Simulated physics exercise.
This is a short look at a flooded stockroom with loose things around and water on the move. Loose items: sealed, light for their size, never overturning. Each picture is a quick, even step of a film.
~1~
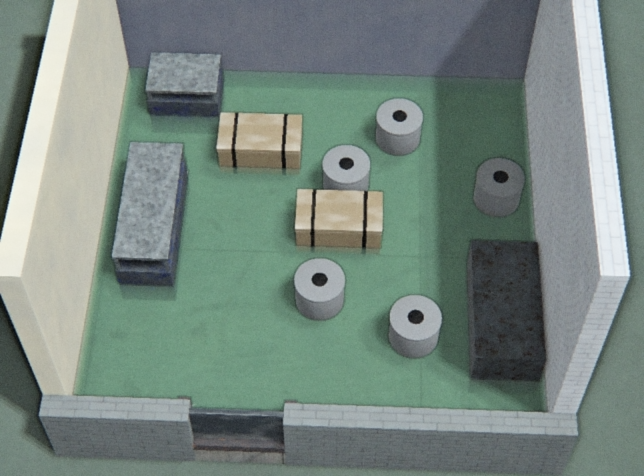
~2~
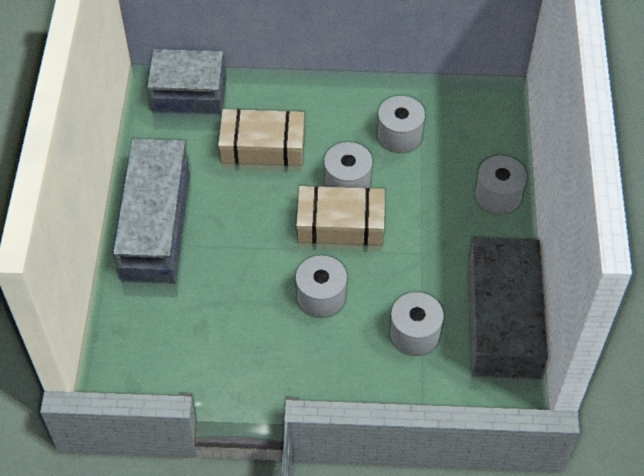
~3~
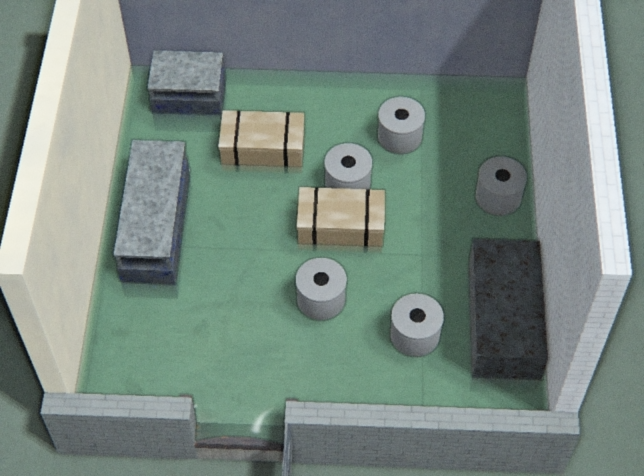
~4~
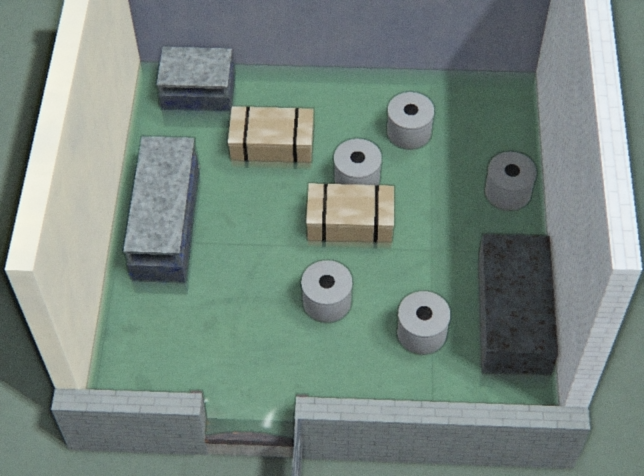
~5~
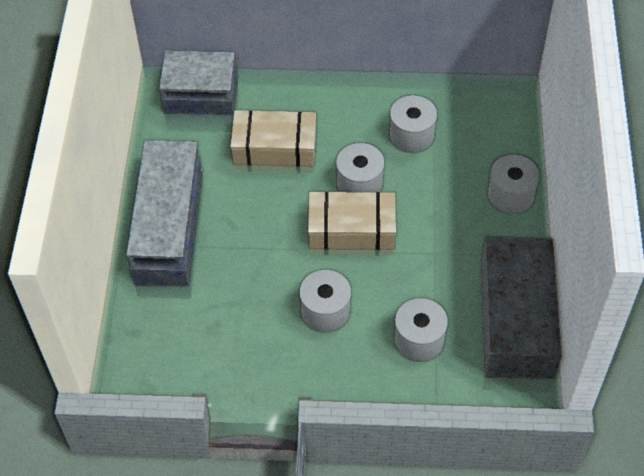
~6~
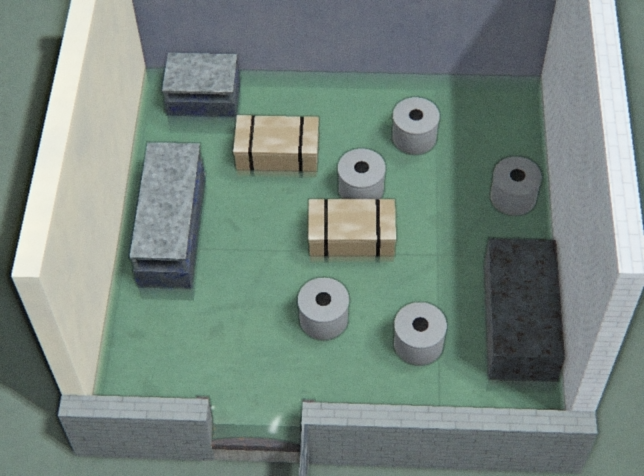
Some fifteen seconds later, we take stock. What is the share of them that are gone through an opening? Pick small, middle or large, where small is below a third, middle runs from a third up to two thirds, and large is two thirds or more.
Small.
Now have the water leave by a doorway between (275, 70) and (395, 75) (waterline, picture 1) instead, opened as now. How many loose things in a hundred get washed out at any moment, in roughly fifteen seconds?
I'd say around 70 percent.
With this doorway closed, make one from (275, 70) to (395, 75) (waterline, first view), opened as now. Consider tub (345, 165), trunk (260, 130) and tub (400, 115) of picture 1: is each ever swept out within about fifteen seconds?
As listed: Gone, yes, carried outside.
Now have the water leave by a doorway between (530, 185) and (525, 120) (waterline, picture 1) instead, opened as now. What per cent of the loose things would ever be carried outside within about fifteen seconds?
Result: Roughly 70 per cent.
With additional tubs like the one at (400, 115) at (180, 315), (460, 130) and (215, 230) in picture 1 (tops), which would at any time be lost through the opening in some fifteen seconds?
Note - in order: Out of the scene / retained / out of the scene.
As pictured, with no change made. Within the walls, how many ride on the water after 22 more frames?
Counting them up gives 4.
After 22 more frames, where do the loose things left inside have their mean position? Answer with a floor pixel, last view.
The average sits close to (344, 274).
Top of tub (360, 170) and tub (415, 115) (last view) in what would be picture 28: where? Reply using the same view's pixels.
Tops end up close to (315, 259) and (390, 155) respectively.
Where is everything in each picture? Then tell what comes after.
In the first frame, a tub at (320, 280) floats; a tub at (416, 317) floats; 0 of 7 have shifted.
In the second frame, a tub at (321, 277), afloat; a tub at (417, 315), afloat; 0 of 7 have shifted.
In the third frame, a tub at (321, 279) floats; a tub at (417, 316) floats; 0 of 7 have shifted.
In the fourth frame, a tub at (327, 282) floats, close to its start; a tub at (424, 313) floats, close to its start; 1 of 7 have shifted.
In the fifth frame, a tub at (325, 292) floats, close to its start; a tub at (421, 321), afloat, close to its start; 2 of 7 have shifted.
In the sixth frame, a tub at (323, 299) floats, close to its start; a tub at (421, 325), afloat, close to its start; 3 of 7 have shifted.
A moment on, 0 of 7 are out; 7 afloat.
Next, 1 of 7 are out; 6 afloat.
Later, 2 of 7 are out; 4 afloat.
In the end, 2 of 7 are out; 4 afloat.
